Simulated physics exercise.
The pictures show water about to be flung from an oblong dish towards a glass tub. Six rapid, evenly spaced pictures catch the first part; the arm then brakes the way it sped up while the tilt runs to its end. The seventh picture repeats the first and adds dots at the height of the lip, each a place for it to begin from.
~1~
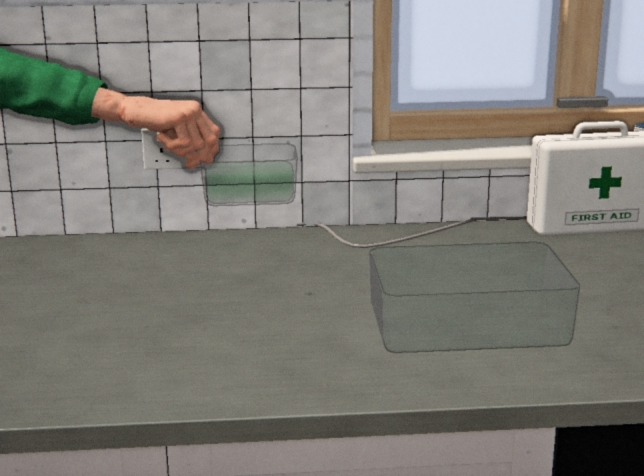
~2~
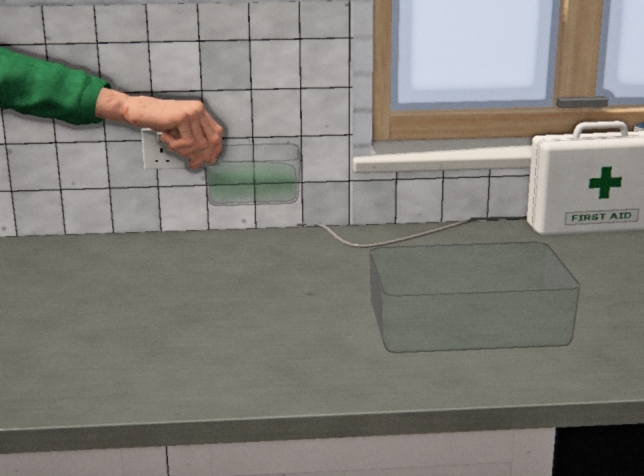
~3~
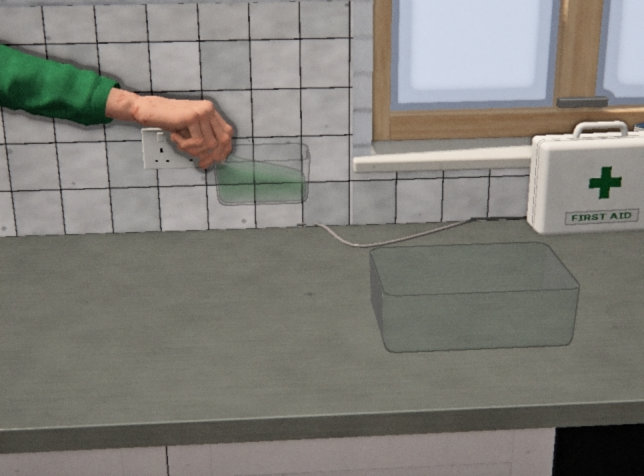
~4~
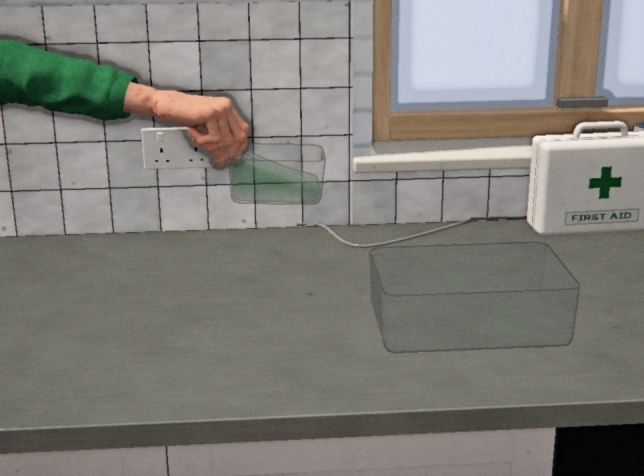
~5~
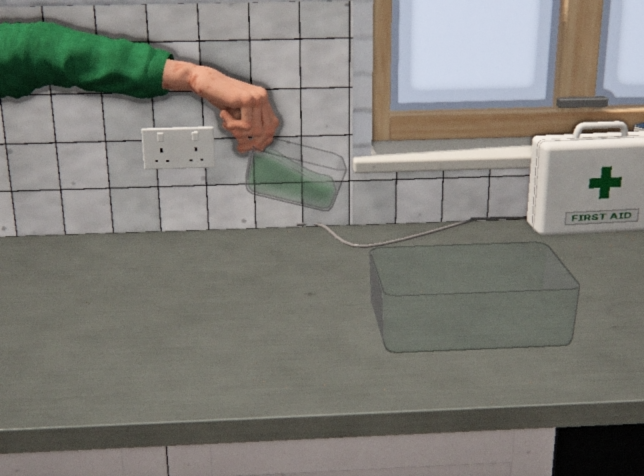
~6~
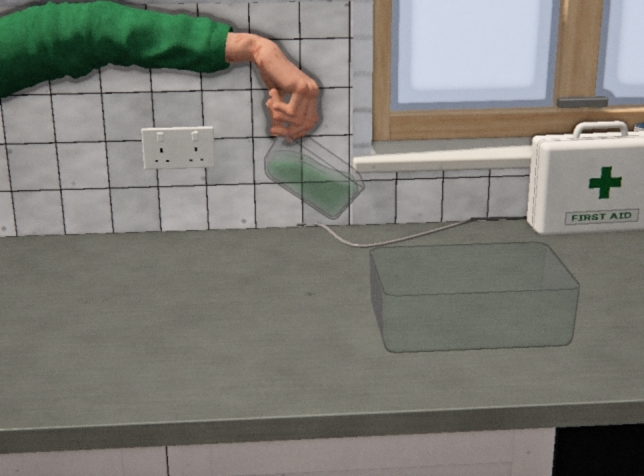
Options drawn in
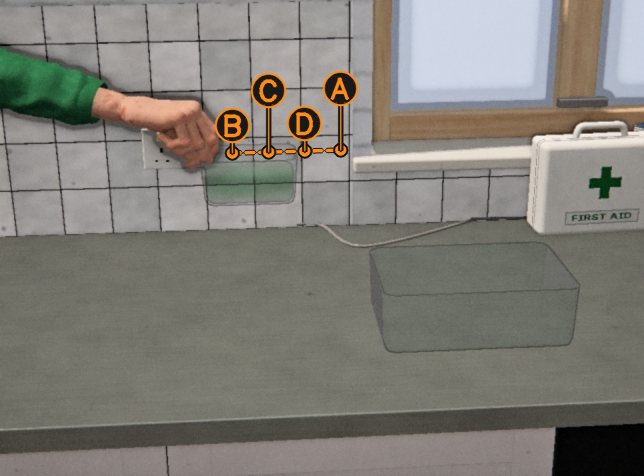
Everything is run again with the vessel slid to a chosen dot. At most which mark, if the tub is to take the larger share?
B will do.
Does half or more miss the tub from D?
No, that is safe.
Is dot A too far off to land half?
No, not at all.
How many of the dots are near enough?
All four.
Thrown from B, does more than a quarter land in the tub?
Yes, it does.
On the marked copy, A at (340, 150); B at (232, 153); C at (268, 152); D at (304, 151).
For dot A, about 82 % lands in the tub, 4 % falls short and 14 % goes beside or beyond.
For dot B, about 80 % lands in the tub, 15 % falls short and 5 % goes beside or beyond.
For dot C, about 88 % lands in the tub, 5 % falls short and 7 % goes beside or beyond.
For dot D, about 84 % lands in the tub, 2 % falls short and 14 % goes beside or beyond.
